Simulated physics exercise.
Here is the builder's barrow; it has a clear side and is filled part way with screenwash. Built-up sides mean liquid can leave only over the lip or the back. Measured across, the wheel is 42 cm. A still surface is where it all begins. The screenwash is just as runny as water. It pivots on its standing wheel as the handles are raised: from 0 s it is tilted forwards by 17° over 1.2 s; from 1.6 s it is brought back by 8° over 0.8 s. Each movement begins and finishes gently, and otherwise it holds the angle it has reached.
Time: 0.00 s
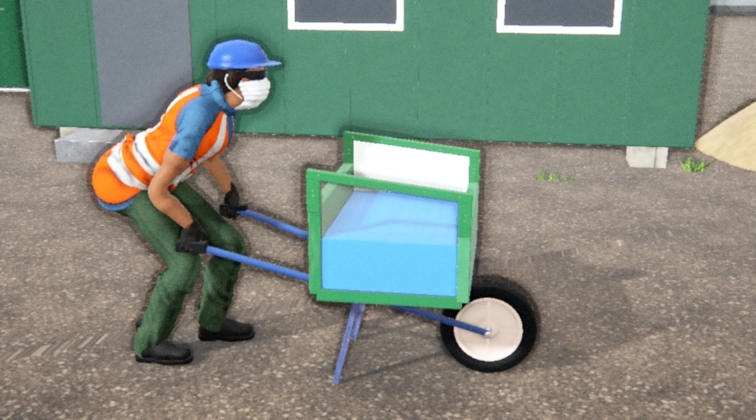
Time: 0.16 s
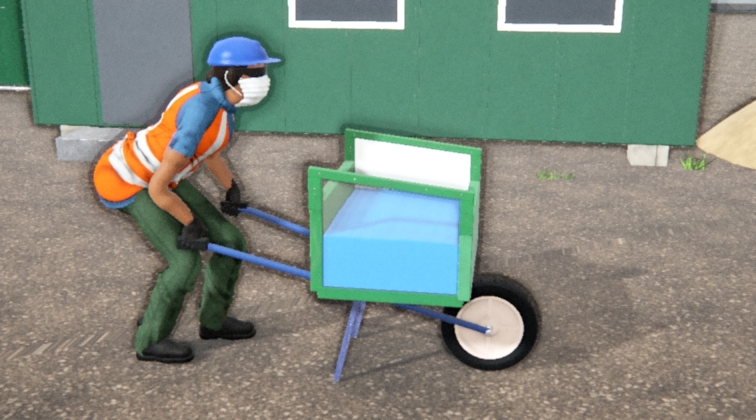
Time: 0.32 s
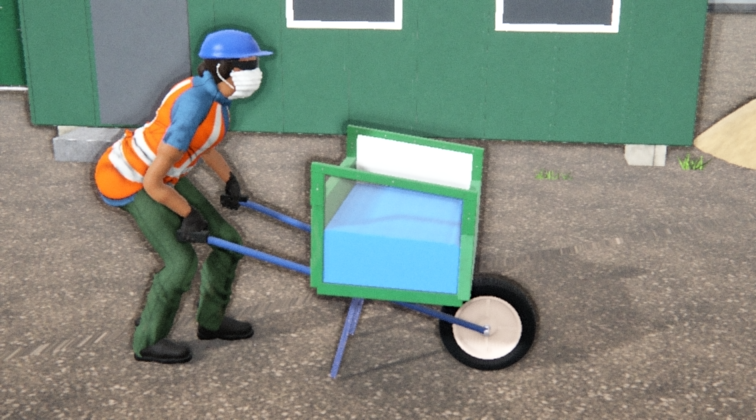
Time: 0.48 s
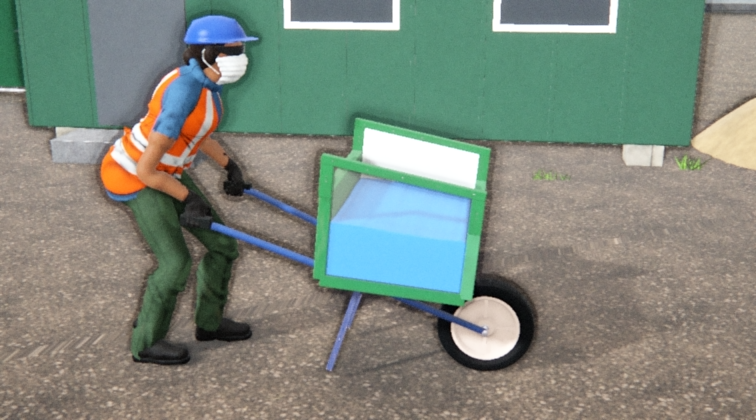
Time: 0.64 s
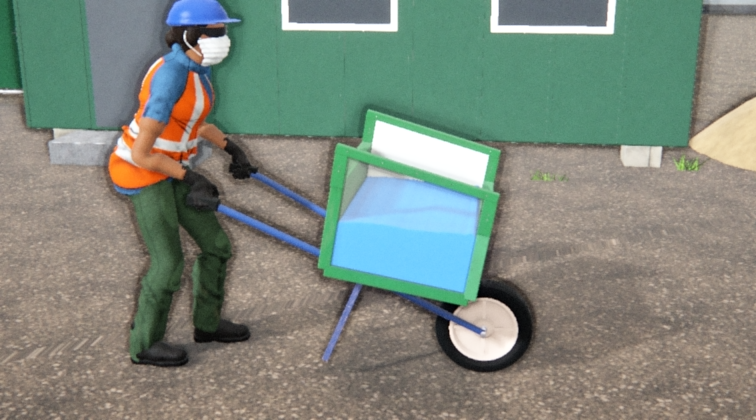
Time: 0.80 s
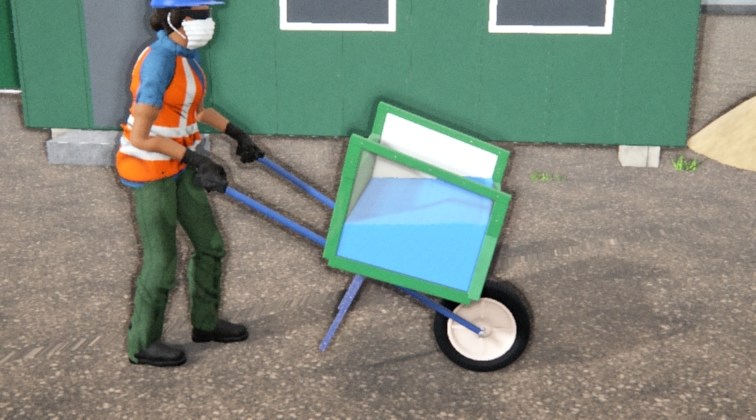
A worker in a blue helmet, white mask and orange vest straightened up from a crouch, raising the handles of a green-framed barrow so its clear-sided box of blue liquid tilted forwards to the right.
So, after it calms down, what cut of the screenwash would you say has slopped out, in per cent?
I'd put it at around 15 per cent.
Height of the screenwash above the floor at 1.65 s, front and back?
Front 24 cm, back 14 cm.
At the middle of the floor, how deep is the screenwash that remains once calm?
About 16 centimetres.
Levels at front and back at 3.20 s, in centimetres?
Some 22 cm in front and some 12 cm behind.
After 1.65 s the barrow is at 17° forwards, the surface stands 15 cm at the back and 23 cm at the front; 9 per cent has gone, over the front.
After 2.40 s the barrow is at 9° forwards, the surface stands 20 cm at the back and 17 cm at the front; 12 per cent has gone, over the front.
After 3.20 s the barrow is at 9° forwards, the surface stands 12 cm at the back and 21 cm at the front; 14 per cent has gone, over the front.
After 5.28 s 15 per cent has gone, over the front, 12 of 81 litres.
